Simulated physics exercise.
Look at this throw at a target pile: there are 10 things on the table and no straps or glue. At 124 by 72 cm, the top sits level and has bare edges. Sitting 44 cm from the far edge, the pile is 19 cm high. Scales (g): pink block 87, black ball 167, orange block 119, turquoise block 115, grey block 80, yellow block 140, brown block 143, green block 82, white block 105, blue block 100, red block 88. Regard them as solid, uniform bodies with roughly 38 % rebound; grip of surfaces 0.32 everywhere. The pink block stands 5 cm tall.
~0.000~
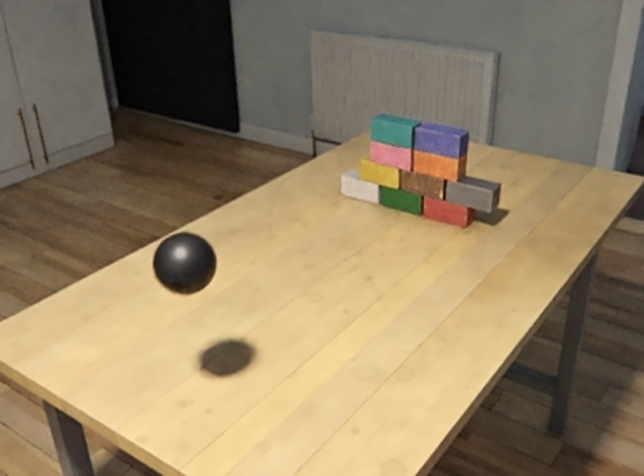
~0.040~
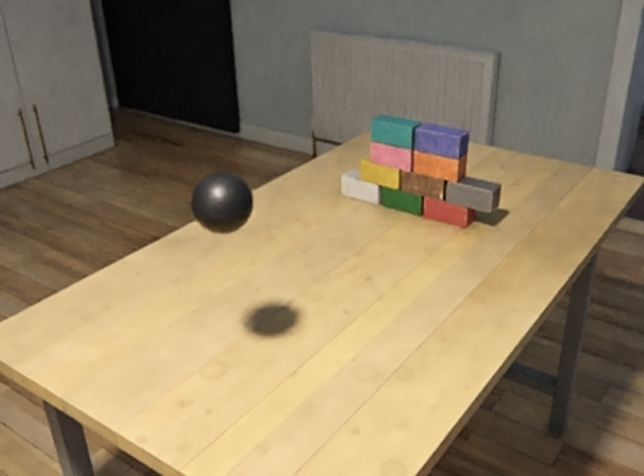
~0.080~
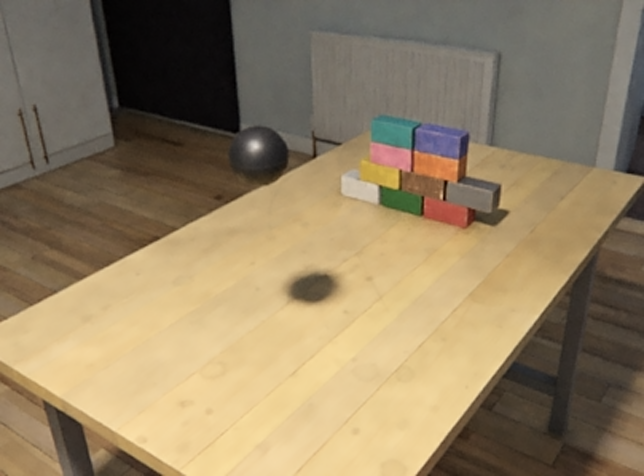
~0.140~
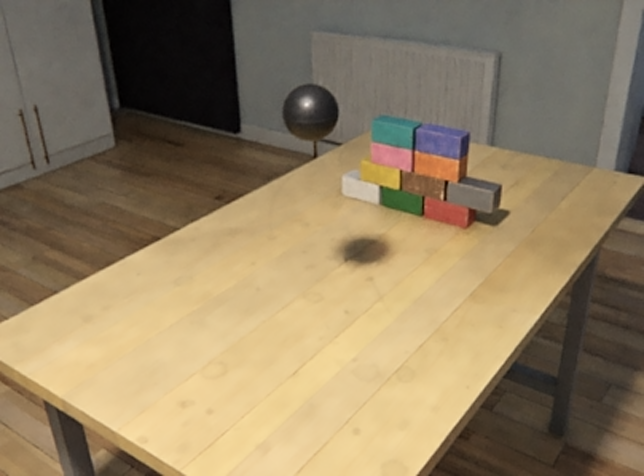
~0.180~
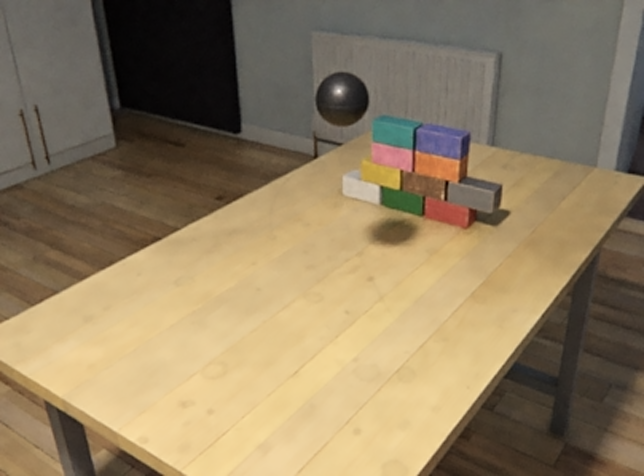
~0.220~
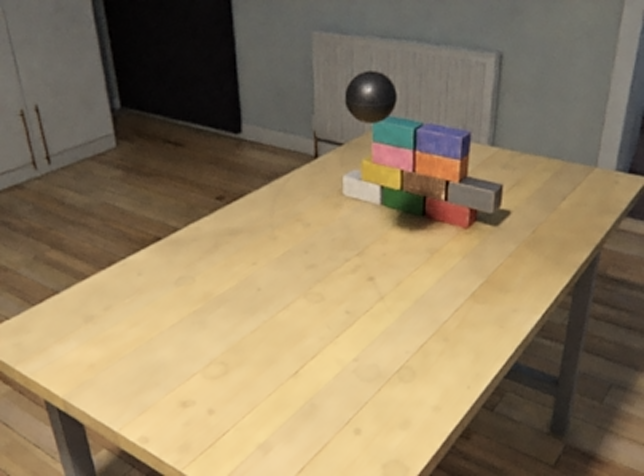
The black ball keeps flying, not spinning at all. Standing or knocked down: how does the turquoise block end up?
Standing.
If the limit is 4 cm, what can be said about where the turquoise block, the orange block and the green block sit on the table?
In short, the turquoise block stays close to home, the orange block leaves its position, the green block stays close to home.
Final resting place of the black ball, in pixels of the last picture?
Around (471, 227).
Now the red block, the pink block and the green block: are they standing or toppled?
Outcome noted - the red block survives without falling, the pink block survives without falling, the green block survives without falling.
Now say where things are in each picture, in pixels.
In the first picture, 63 cm to the stack; black ball (185, 264); turquoise block (396, 131).
In the second picture, 56 cm to the stack; black ball (223, 203); grey block (473, 193).
In the third picture, 49 cm to the stack; black ball (259, 156); brown block (427, 182).
In the fourth picture, 38 cm to the stack; black ball (311, 113); white block (365, 187).
In the fifth picture, 31 cm to the stack; black ball (342, 100); red block (451, 209).
In the sixth picture, 24 cm to the stack; black ball (371, 97); turquoise block (398, 132).
After 0.52 s, black ball near (461, 216); grey block on its side; blue block 31° off upright; orange block 29° off upright.
After 0.62 s, black ball near (466, 223); grey block 71° off upright; blue block 10° off upright; orange block moved 18 cm.
In the end (1.4 s), toppled on the table, grey block; not toppled but over 4 cm from the start, orange block and blue block; the other 7 under 4 cm from the start. At the end, from the last picture's camera, turquoise block near (398, 132).
